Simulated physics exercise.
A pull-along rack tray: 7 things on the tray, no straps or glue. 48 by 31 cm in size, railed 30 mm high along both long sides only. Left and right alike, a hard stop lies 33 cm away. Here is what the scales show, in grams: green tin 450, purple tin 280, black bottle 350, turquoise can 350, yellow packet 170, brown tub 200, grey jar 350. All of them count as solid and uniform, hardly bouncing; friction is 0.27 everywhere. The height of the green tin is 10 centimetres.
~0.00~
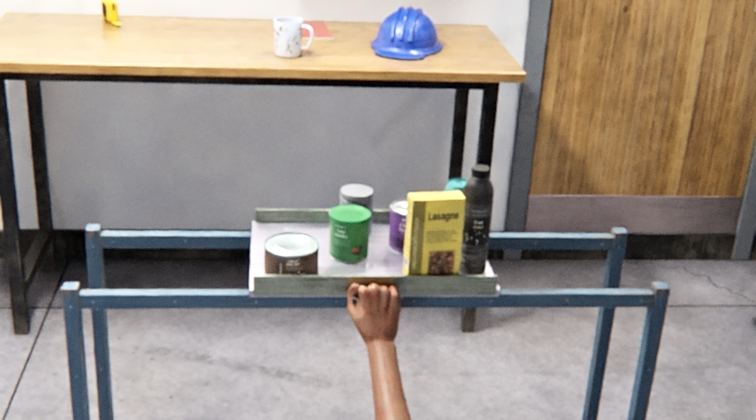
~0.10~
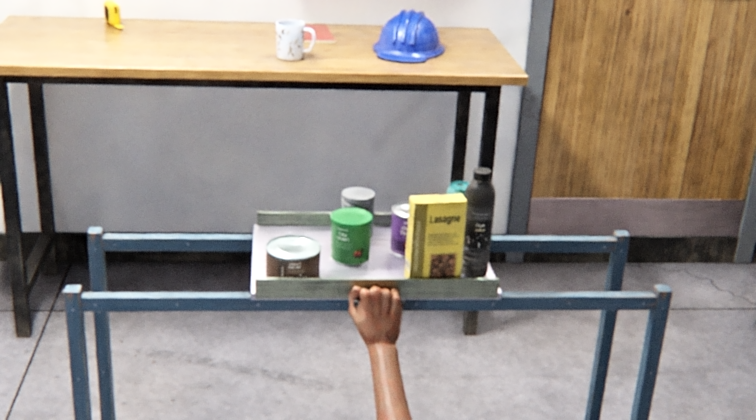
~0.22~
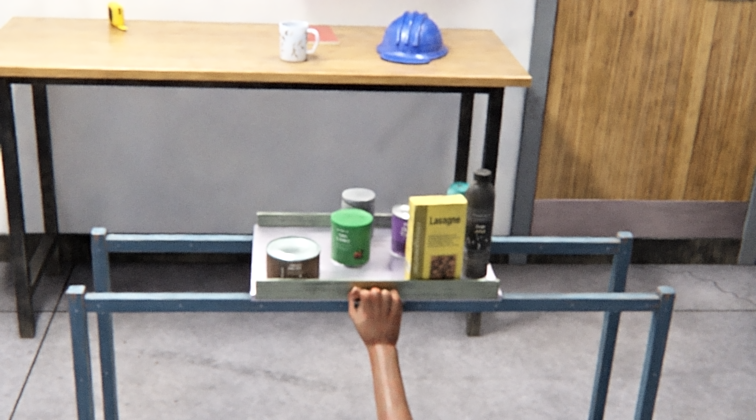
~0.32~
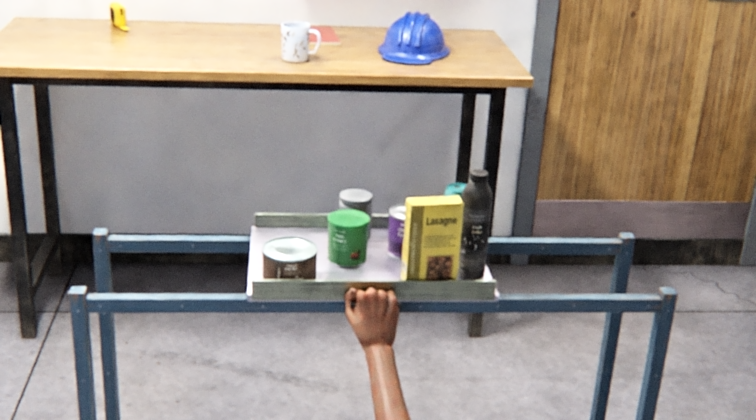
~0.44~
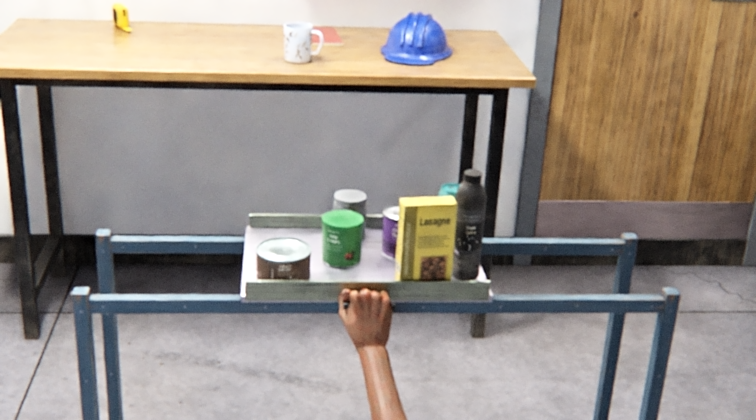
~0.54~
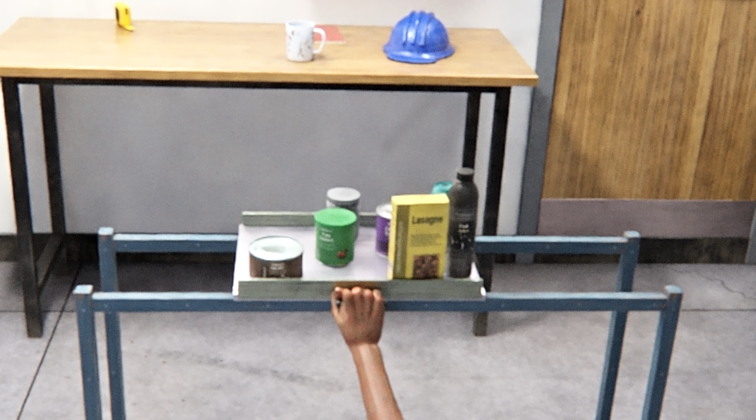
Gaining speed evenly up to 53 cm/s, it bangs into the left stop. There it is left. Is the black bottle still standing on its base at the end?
Yes.
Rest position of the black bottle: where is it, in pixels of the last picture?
It comes to a stop close to (301, 222).
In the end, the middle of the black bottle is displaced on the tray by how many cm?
Net shift near 5 cm.
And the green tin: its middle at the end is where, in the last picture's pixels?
About (178, 237).
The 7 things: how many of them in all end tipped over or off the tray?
In total, 0.
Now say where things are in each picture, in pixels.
In the first frame, tray midway; black bottle (476, 219); green tin (349, 234).
In the second frame, tray midway; yellow packet (435, 242).
In the third frame, tray 1 cm left; brown tub (293, 262).
In the fourth frame, tray 2 cm left; green tin (348, 239).
In the fifth frame, tray 3 cm left; yellow packet (425, 245).
In the sixth frame, tray 5 cm left; black bottle (461, 223); brown tub (276, 262).
After 1.34 s, tray 33 cm left; black bottle slid 3 cm near (311, 222); yellow packet slid 3 cm; turquoise can slid 3 cm.
At rest (1.8 s), all 7 in place, give or take 5 cm. In the last view, black bottle near (301, 222).
